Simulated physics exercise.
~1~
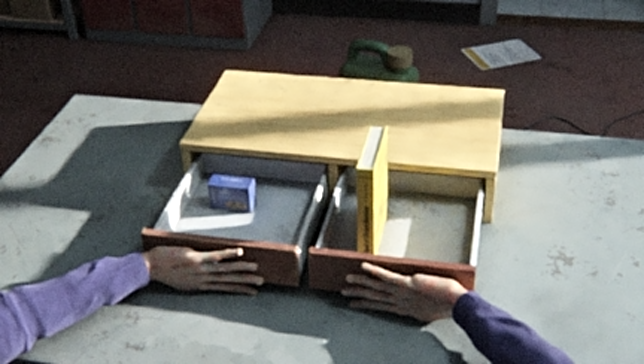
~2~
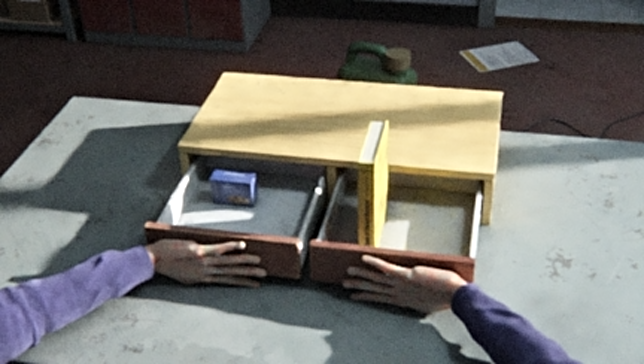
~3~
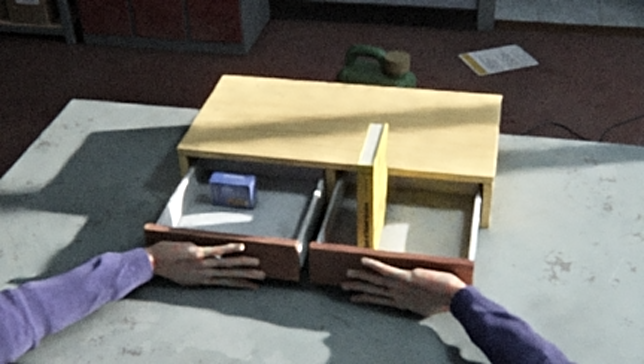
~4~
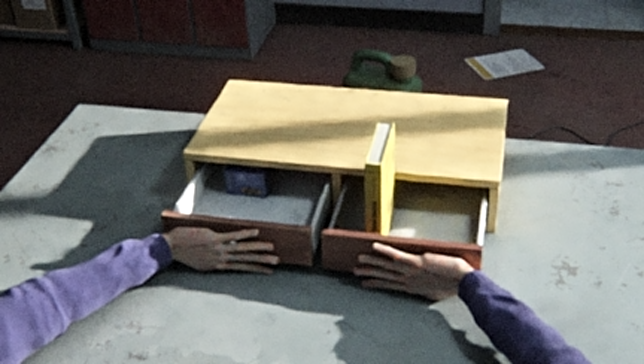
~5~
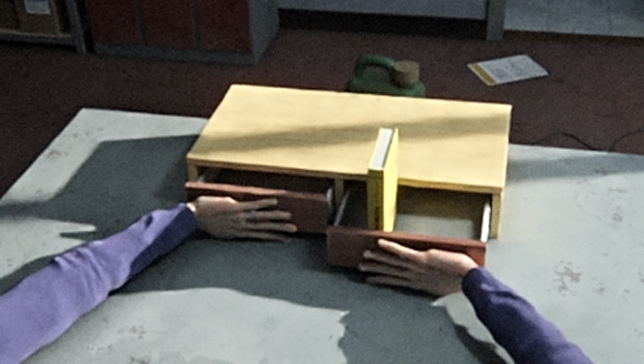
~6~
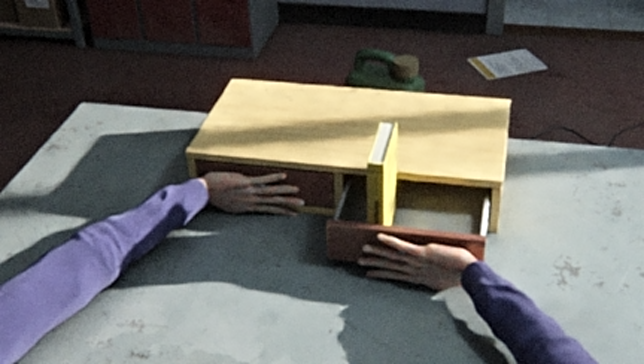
In the video, two hands push the open drawers of a small yellow chest, the left holding a blue packet and the right an upright yellow book. Both slide inward slightly, then the left drawer closes fully while the right stays ajar, the book still standing in it.
